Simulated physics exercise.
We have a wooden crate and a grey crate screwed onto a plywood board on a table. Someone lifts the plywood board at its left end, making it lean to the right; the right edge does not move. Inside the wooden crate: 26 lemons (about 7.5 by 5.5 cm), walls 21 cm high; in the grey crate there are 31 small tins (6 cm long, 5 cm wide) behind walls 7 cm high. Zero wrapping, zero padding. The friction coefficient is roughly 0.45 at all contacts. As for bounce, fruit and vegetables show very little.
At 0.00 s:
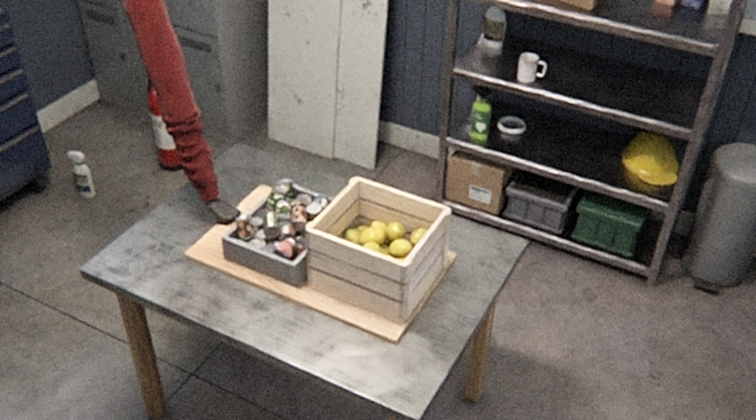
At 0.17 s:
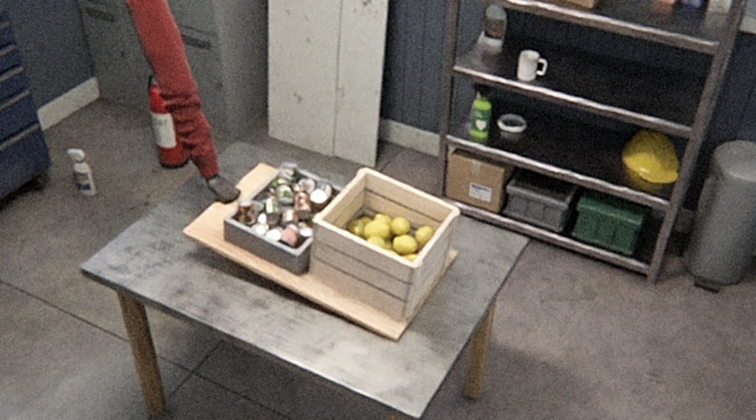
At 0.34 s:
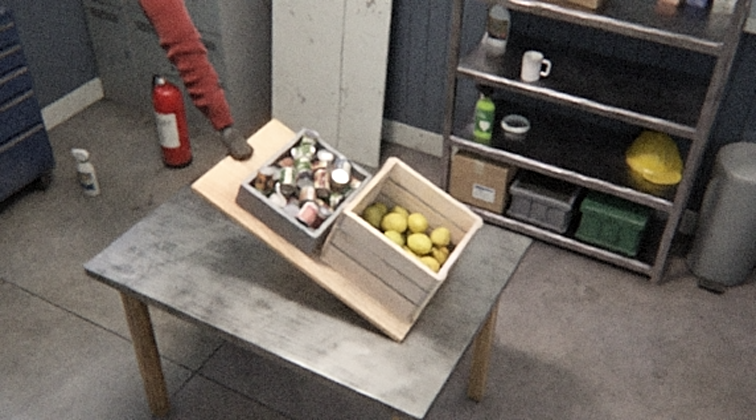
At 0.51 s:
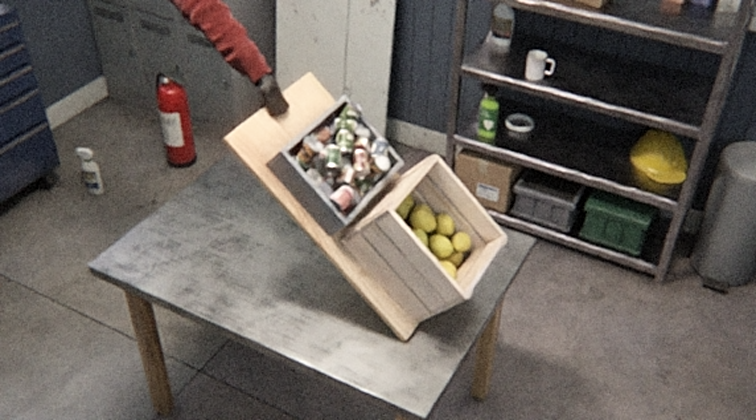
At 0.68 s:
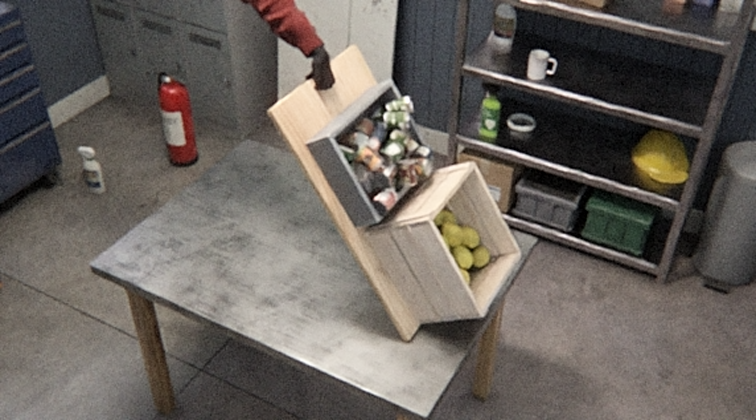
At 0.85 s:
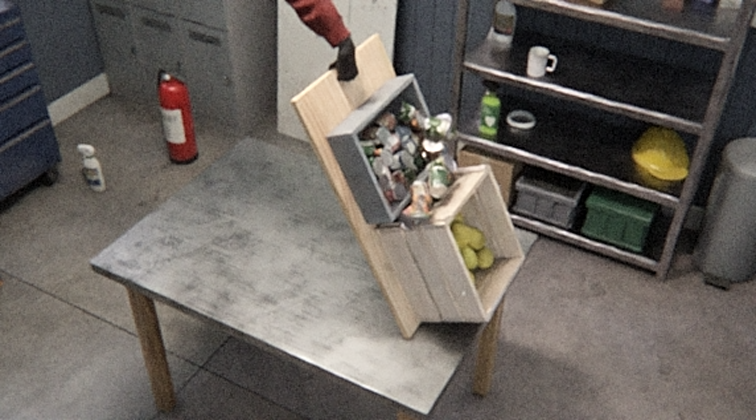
On a metal-topped table, a red-sleeved arm steeply raises a board holding two crates.
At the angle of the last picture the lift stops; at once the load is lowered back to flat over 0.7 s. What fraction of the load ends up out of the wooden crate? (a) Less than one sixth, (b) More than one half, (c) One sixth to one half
Less than one sixth.
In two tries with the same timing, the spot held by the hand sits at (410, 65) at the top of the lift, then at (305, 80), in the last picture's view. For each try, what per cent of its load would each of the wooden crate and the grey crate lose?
Wooden crate: 0 %, then 0 %; grey crate: 70 %, then 10 %.
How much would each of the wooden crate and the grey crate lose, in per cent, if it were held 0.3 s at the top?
Wooden crate 0%, grey crate 20%.
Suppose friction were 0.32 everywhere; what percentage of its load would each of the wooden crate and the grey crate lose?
Wooden crate 0, grey crate 40 per cent.
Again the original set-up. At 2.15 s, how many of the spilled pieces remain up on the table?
I'd guess near 5.
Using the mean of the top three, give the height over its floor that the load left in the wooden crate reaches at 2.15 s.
15 cm, more or less.
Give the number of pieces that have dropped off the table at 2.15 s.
Estimated number of pieces: About 2.
After 1.06 s, tilt 49°; 0 of 26 out of the wooden crate and 6 of 31 out of the grey crate.
After 1.32 s, tilt 16°; 0 of 26 out of the wooden crate and 8 of 31 out of the grey crate.
After 1.68 s, tilt 0°; 0 of 26 out of the wooden crate and 8 of 31 out of the grey crate.
When it is over (at 2.15 s), 0 of 26 out of the wooden crate and 8 of 31 out of the grey crate. Asked share, 0 of 26, 0 per cent.
